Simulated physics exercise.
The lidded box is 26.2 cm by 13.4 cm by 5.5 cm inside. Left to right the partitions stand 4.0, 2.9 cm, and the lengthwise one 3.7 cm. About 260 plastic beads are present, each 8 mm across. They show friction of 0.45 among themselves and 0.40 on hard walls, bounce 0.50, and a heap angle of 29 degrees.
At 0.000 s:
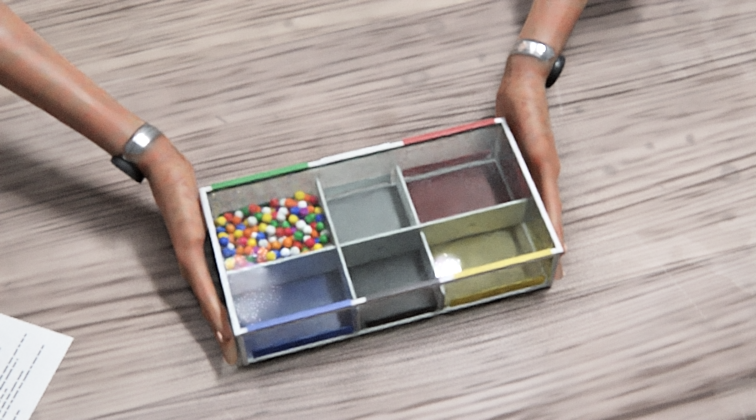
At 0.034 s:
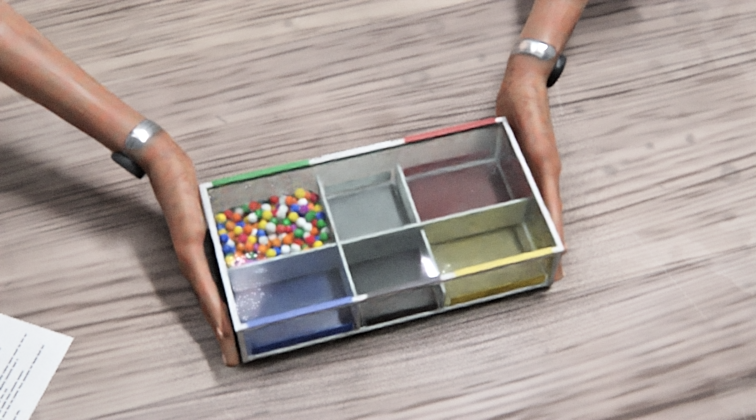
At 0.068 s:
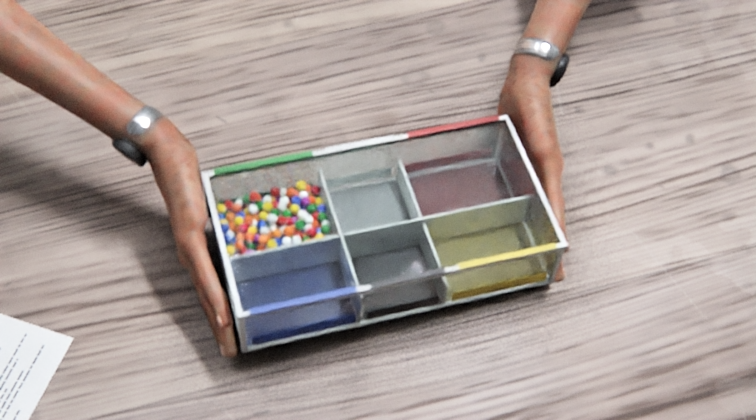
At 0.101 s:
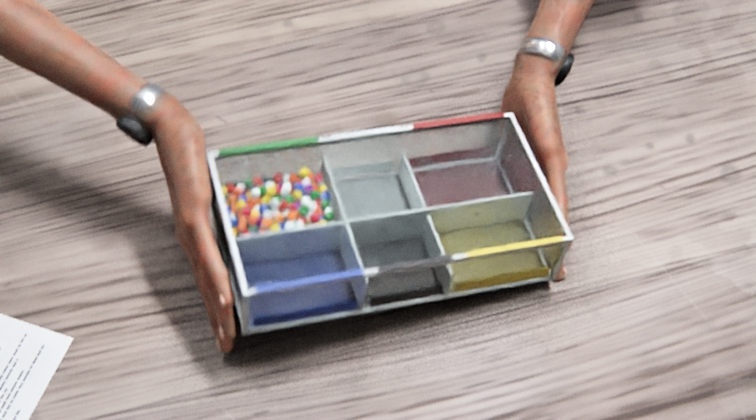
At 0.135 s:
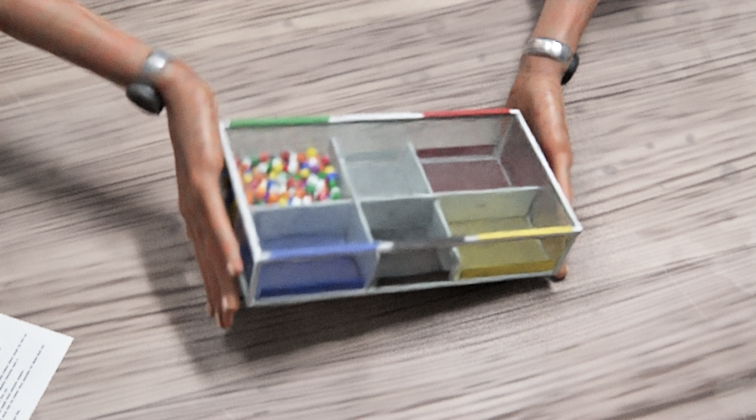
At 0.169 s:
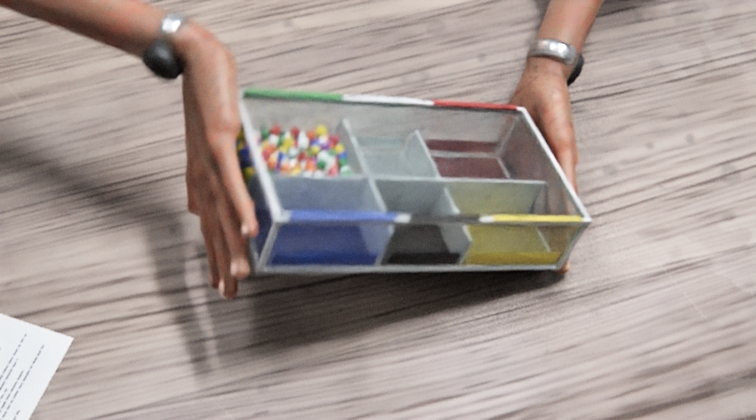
Two hands holding a clear divided box with multicolored beads in one compartment, raising its left end and tilting it rightward.
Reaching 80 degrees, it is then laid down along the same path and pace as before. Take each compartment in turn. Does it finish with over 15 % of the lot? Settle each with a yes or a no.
For red, no; for blue, no; for green, yes; for yellow, no; for white, no; for black, no.
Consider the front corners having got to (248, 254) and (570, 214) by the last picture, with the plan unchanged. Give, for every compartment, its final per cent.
Red 5; blue 0; green 95; yellow 0; white 5; black 0.
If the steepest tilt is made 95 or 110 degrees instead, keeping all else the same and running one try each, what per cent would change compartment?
Some 10 and 15 per cent.
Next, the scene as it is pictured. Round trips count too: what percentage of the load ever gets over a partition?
Estimate: Some 10 per cent.
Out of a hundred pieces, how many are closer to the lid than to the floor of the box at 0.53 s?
Close to 60 in a hundred.
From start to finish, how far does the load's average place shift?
It moves around 2.5 centimetres.
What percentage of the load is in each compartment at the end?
The red one ends with 5, blue 0, green 90, yellow 0, white 5 and black 0 per cent.
After 0.53 s, tilt 78 degrees; green 95 %, white 5 %.
Then, at 0.77 s, tilt 30 degrees; red 5 %, green 90 %, white 5 %.
Then, at 1.12 s, tilt 0 degrees; red 5 %, green 90 %, white 5 %.
In the end, at 1.5 s, red 5 %, blue 0 %, green 90 %, yellow 0 %, white 5 %, black 0 %.
